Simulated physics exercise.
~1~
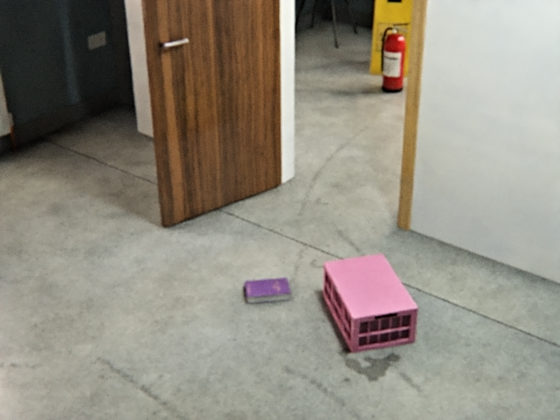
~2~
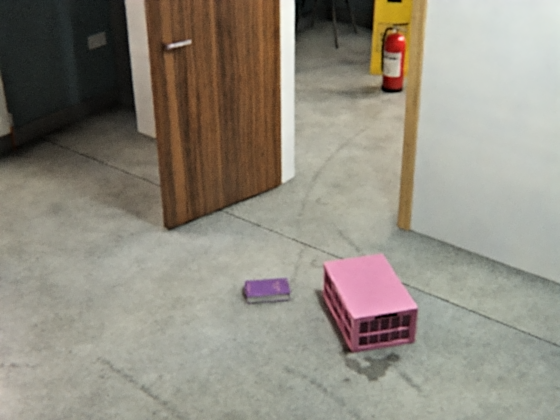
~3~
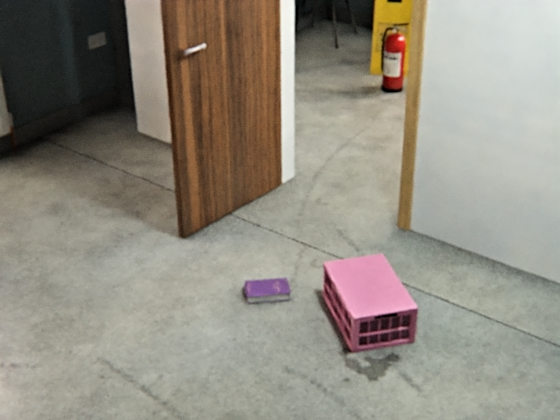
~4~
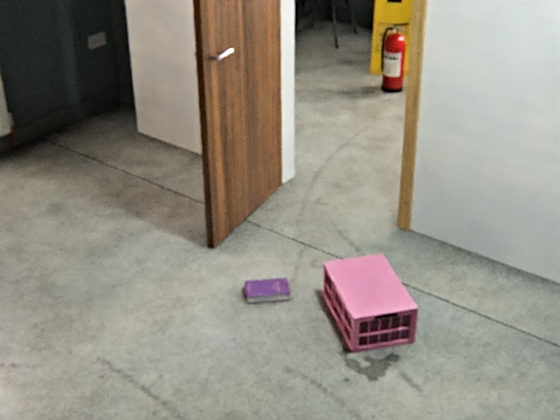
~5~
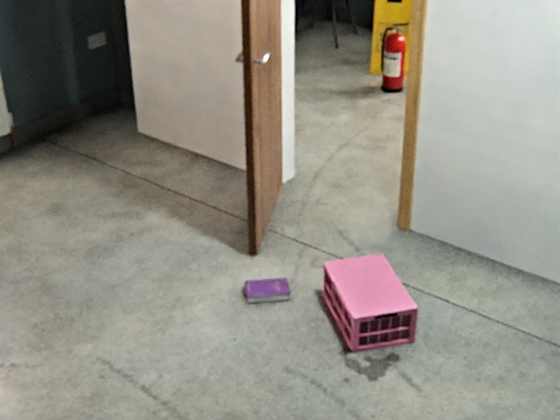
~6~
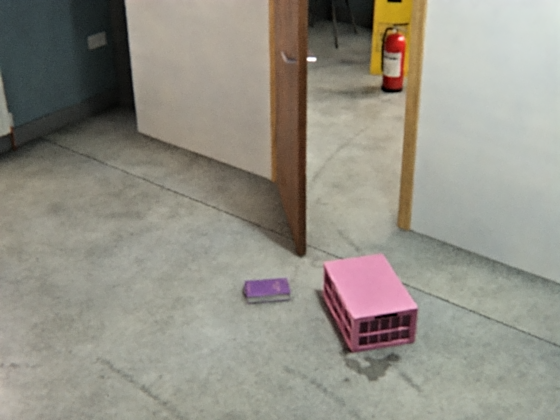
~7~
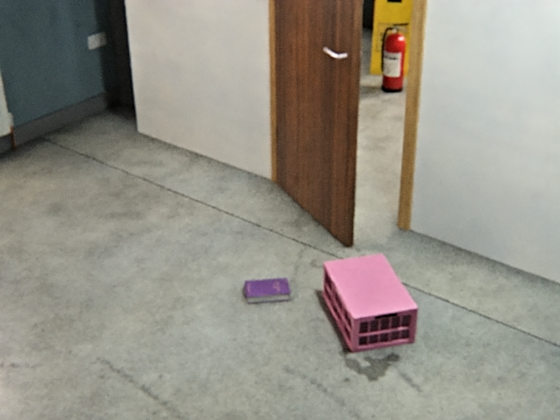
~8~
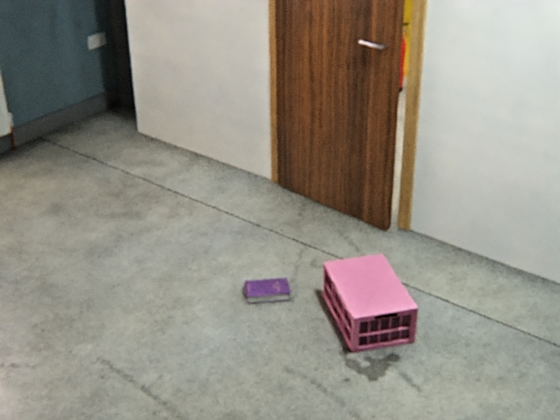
In a room with a grey concrete floor, a wooden door that stood wide open swung steadily to the right past a purple book and a pink crate, which both stayed put, until it was nearly shut, with only a narrow gap left.
